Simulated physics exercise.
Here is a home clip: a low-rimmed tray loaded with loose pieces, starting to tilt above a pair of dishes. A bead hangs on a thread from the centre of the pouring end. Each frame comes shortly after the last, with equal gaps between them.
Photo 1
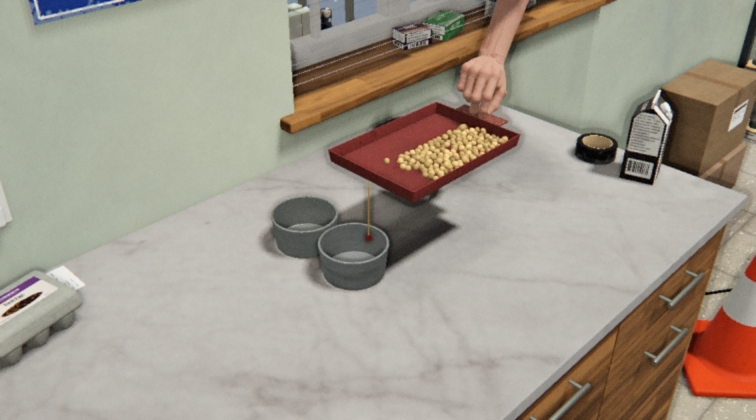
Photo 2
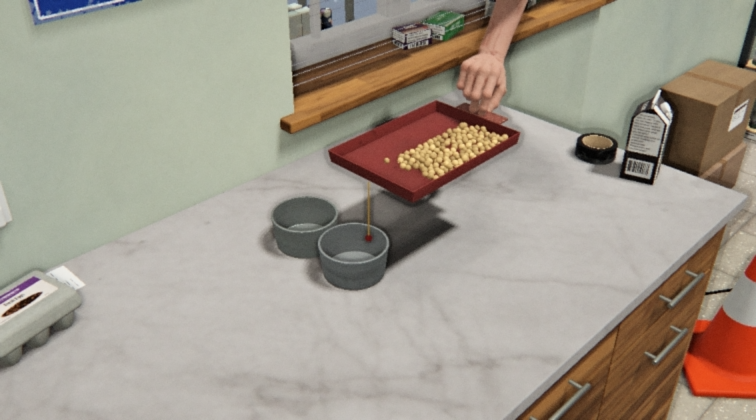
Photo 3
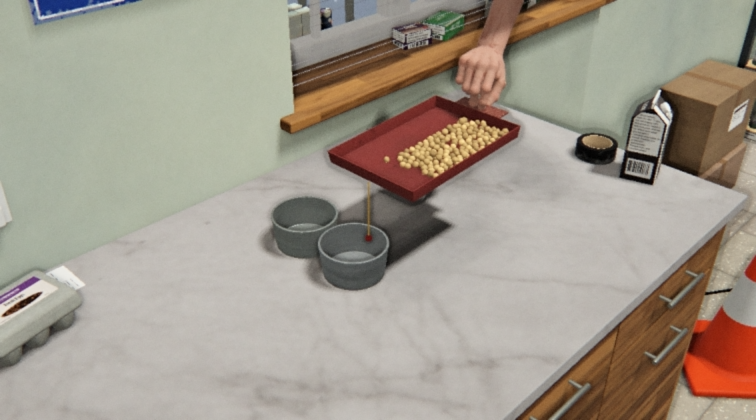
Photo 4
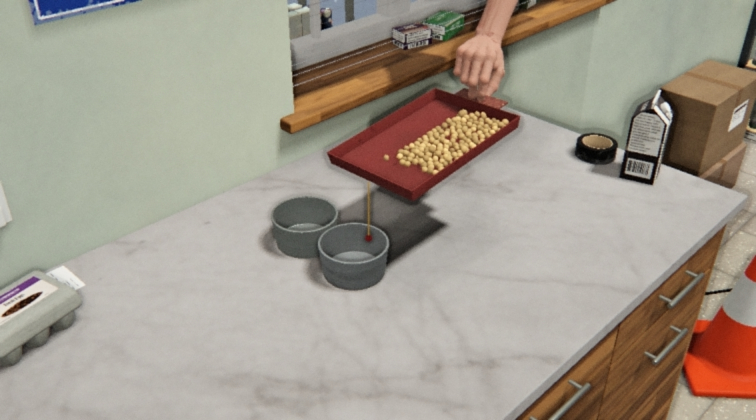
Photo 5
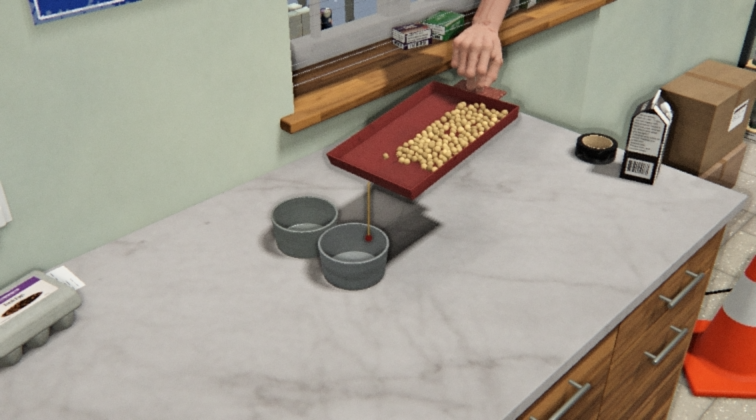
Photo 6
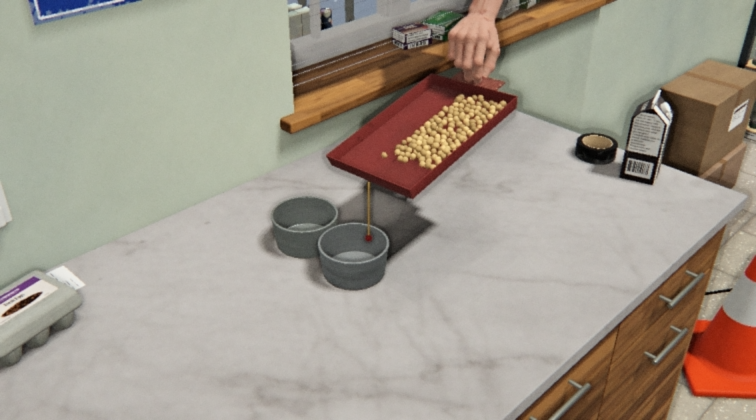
On a marble-patterned counter, a hand gradually raising the far end of a red tray of chickpeas above two grey dishes.
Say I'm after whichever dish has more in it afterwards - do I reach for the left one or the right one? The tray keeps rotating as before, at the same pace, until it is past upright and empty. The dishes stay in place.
Short answer, the right dish, that's where more goes.
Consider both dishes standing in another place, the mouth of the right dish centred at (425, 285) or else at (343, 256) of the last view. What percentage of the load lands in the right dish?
0 per cent the first time, 50 per cent the second time.
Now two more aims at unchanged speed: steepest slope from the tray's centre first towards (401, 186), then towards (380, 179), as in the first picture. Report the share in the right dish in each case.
It comes to about 0 per cent the first time and about 20 per cent the second.
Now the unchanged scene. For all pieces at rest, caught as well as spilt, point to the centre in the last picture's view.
Roughly at pixel (330, 269).
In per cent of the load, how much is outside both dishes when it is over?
Roughly 40 in a hundred.
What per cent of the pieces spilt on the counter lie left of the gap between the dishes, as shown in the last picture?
Some 80 per cent.
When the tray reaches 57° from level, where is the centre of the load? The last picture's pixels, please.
Mark it at roughly (369, 153) in the final frame.
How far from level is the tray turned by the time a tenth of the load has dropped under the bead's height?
Roughly 105 degrees.
Soon after the last picture, tray tipped steeply; nearly all on the tray; a stray few in the air.
A little later, tray tipped right over; nearly all on the tray; a stray few in the right dish; a stray few outside both.
Later still, tray tipped past a quarter turn; about half in the right dish; a small part in the left dish; about half outside both.
At rest, tray tipped past a quarter turn; about half in the right dish; a small part in the left dish; about half outside both.
